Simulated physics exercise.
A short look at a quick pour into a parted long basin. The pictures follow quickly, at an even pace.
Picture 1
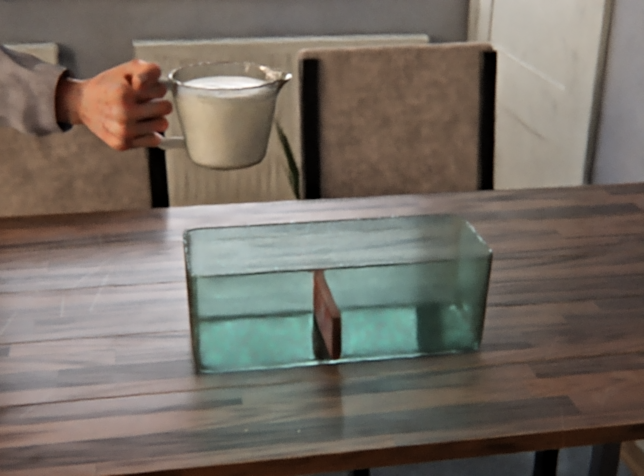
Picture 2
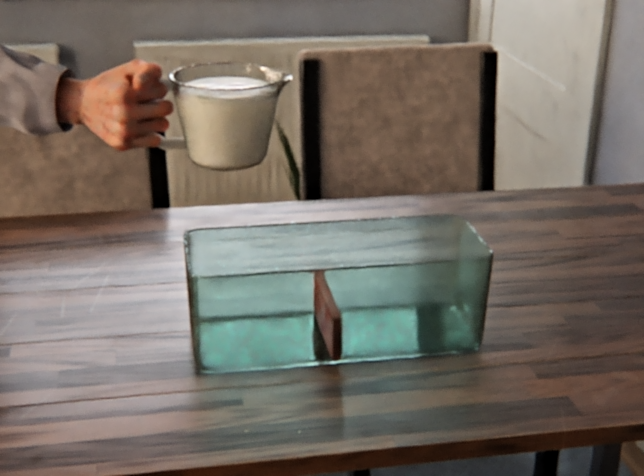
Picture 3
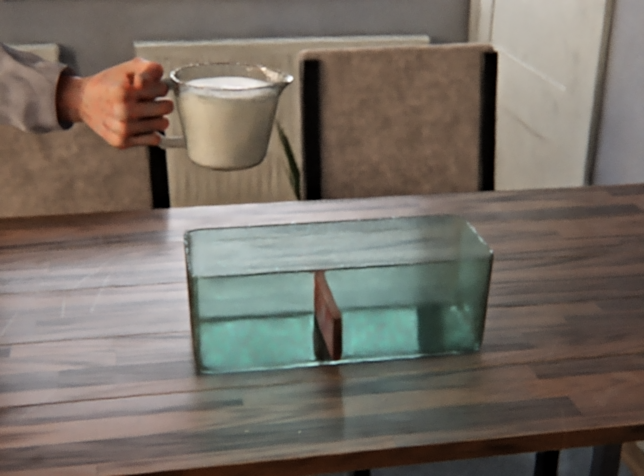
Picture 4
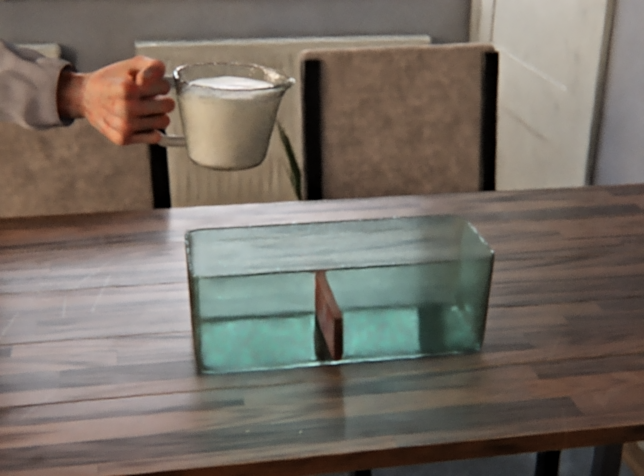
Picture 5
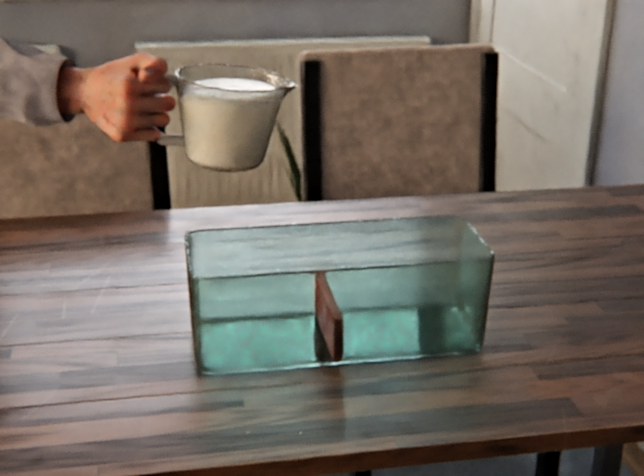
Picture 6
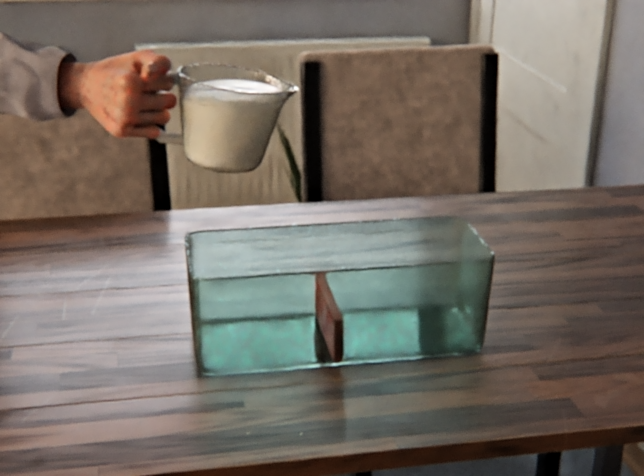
A hand held a glass jug of milk above a long, clear basin with a low brown divider on a wooden table, then slowly tilted it slightly to the right.
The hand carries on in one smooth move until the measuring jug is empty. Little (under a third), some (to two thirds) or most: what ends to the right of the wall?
It comes to above two thirds.
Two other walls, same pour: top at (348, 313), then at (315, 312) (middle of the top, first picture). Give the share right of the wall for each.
The first gives 55 %, the second 90 %.
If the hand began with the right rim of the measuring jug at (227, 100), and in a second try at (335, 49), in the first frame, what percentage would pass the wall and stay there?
First some 5, then 95 per cent.
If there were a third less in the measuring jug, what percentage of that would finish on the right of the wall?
Near 70 %.
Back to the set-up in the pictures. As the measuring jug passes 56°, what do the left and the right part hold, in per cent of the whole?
Near 0 on the left, 5 on the right.
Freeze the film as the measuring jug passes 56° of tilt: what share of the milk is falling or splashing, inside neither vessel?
Close to 20 per cent.
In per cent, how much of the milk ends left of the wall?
Near 20 %.
A moment on, the measuring jug is tipped part way and 72 per cent is still to pour, 0 is left of the wall and 7 right of it.
Next, the measuring jug is tipped on its side and 17 per cent is still to pour, 2 is left of the wall and 63 right of it.
Then the measuring jug is tipped on its side and 0 per cent is still to pour, 18 is left of the wall and 80 right of it.
Later the measuring jug is tipped on its side and 0 per cent is still to pour, 19 is left of the wall and 80 right of it.
At rest 19 per cent lies left of the wall, 80 right of it and 1 outside.
